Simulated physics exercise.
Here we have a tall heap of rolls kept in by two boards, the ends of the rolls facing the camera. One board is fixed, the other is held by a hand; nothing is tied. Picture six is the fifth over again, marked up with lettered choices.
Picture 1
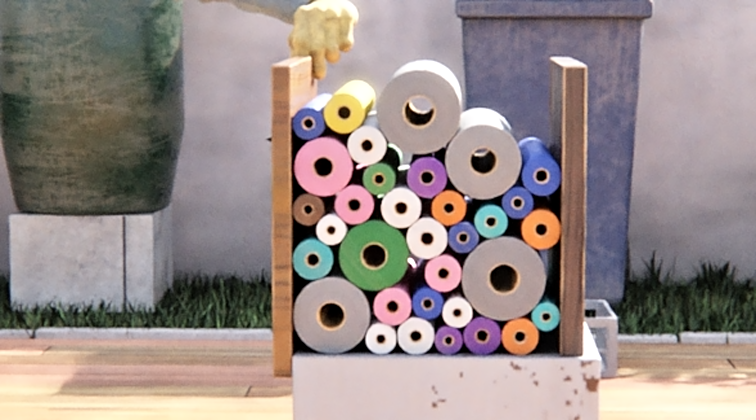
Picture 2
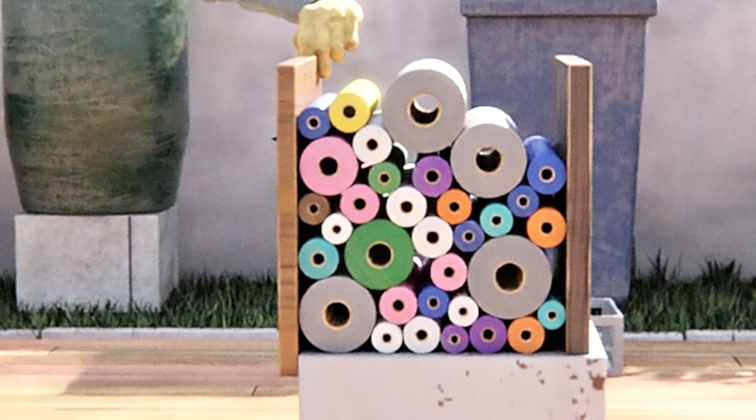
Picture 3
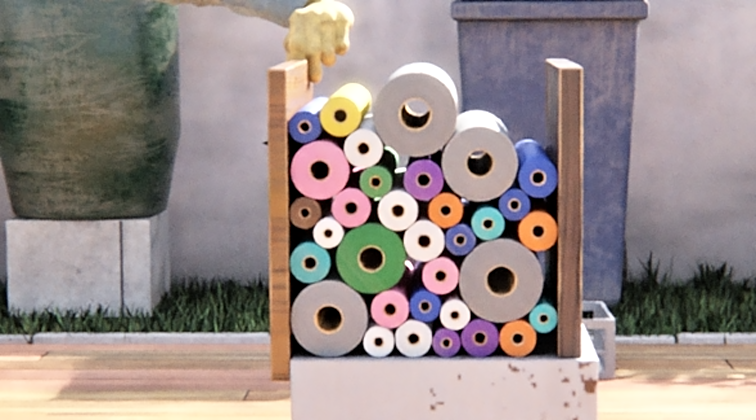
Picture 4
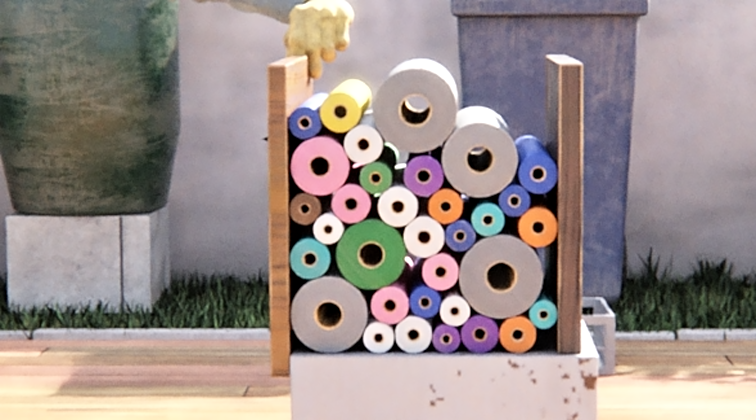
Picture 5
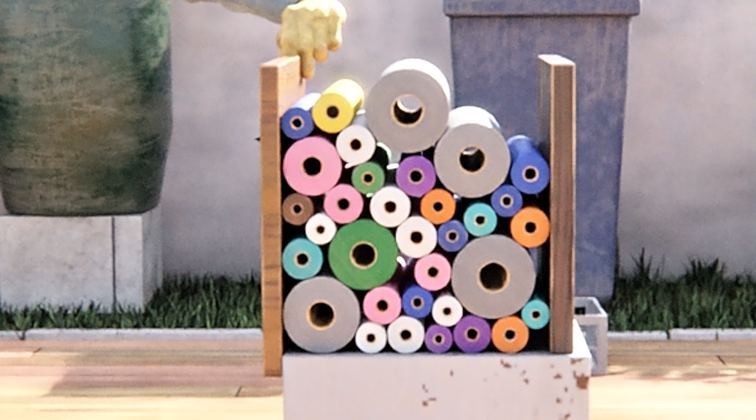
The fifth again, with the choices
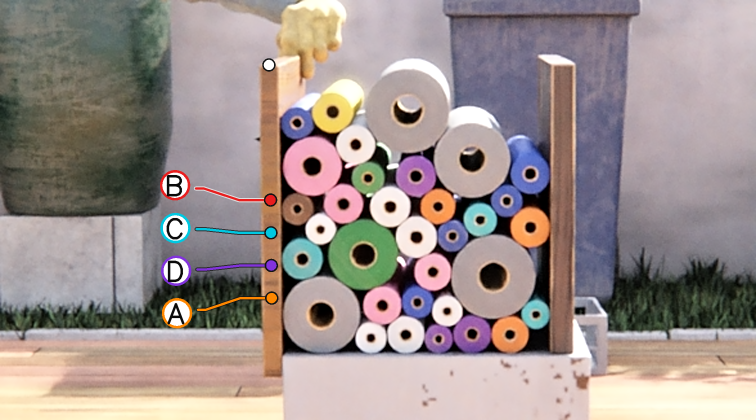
At first, a tall heap of colourful rolls sits between two upright wooden boards, round ends facing the viewer, while a yellowish hand rests by the top of the left board. The view then shifts slightly right, back left and a little farther left, but the rolls stay unchanged in their arrangement.
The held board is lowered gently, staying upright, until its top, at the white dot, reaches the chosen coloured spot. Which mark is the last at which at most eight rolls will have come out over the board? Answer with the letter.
It can be let down to D.
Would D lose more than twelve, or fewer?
Fewer than twelve.
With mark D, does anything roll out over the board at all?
Yes.
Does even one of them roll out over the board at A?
Yes.
On the marked copy, A at (272, 298); B at (271, 200); C at (271, 233); D at (271, 265); the white dot at (269, 65).
With D. Early on, top of the board (281, 151).
Further on, top of the board (282, 248).
At the end, top of the board (282, 264), seven out over the board.
As for the rest, A more than eight out over the board; B one out over the board; C three out over the board.
